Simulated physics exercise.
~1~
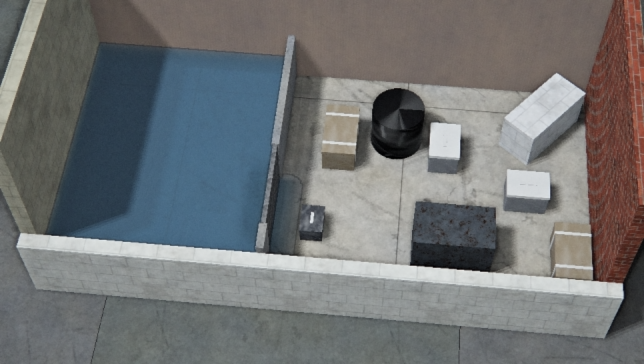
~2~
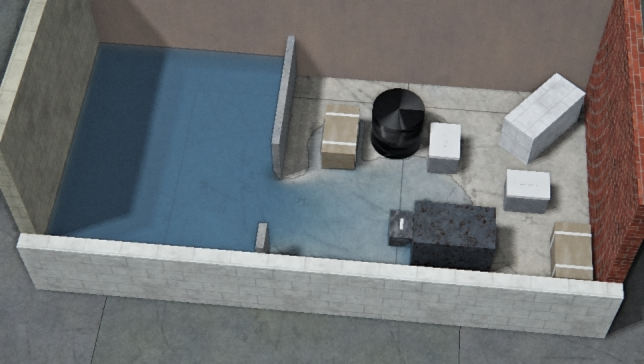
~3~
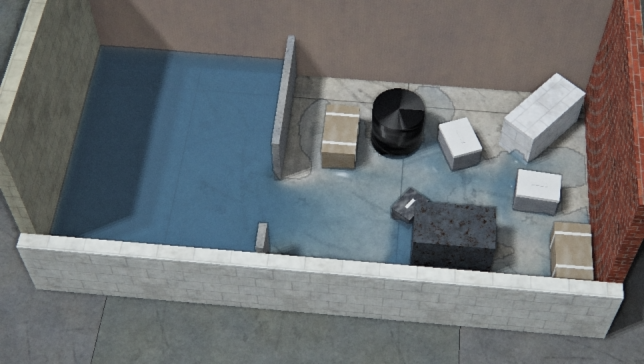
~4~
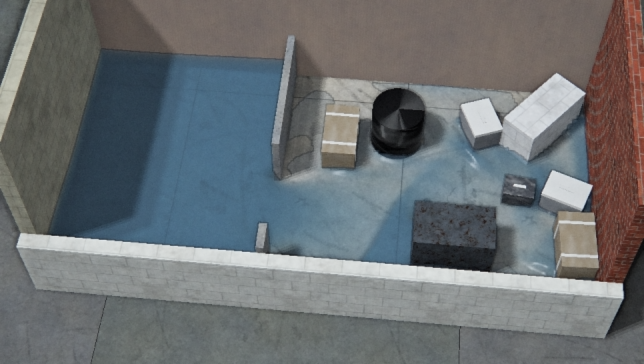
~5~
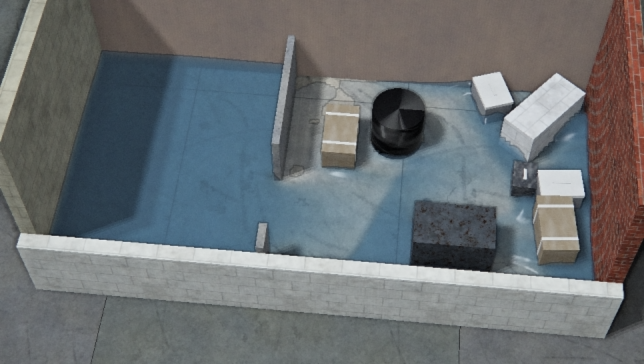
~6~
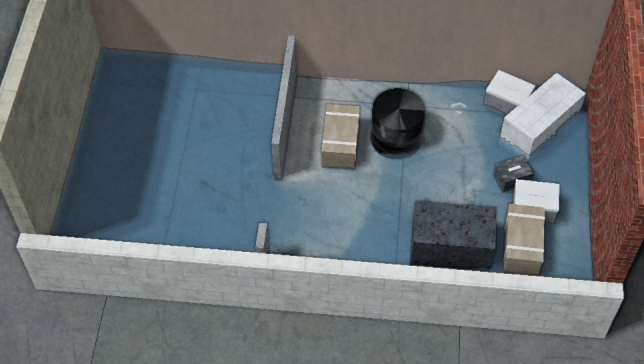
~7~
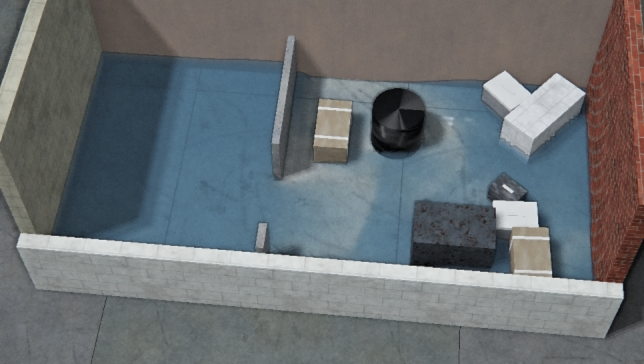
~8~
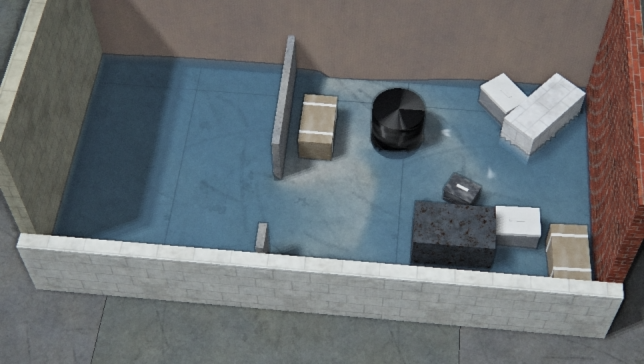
Water fills the left side of a walled basement, seen from above, held behind a grey partition, with white boxes, tan boxes, a black cylinder and a large dark block on the right. The partition's near section opens and water spreads rightward, pushing a small dark grey box against the block. The small box slips past it toward the red brick wall as the white boxes shift right. The flow turns back, and the small box, a white box and the near tan box drift about. Finally water covers most of the floor, the small box rests behind the block, a white box sits beside it, and the near tan box is back at right.
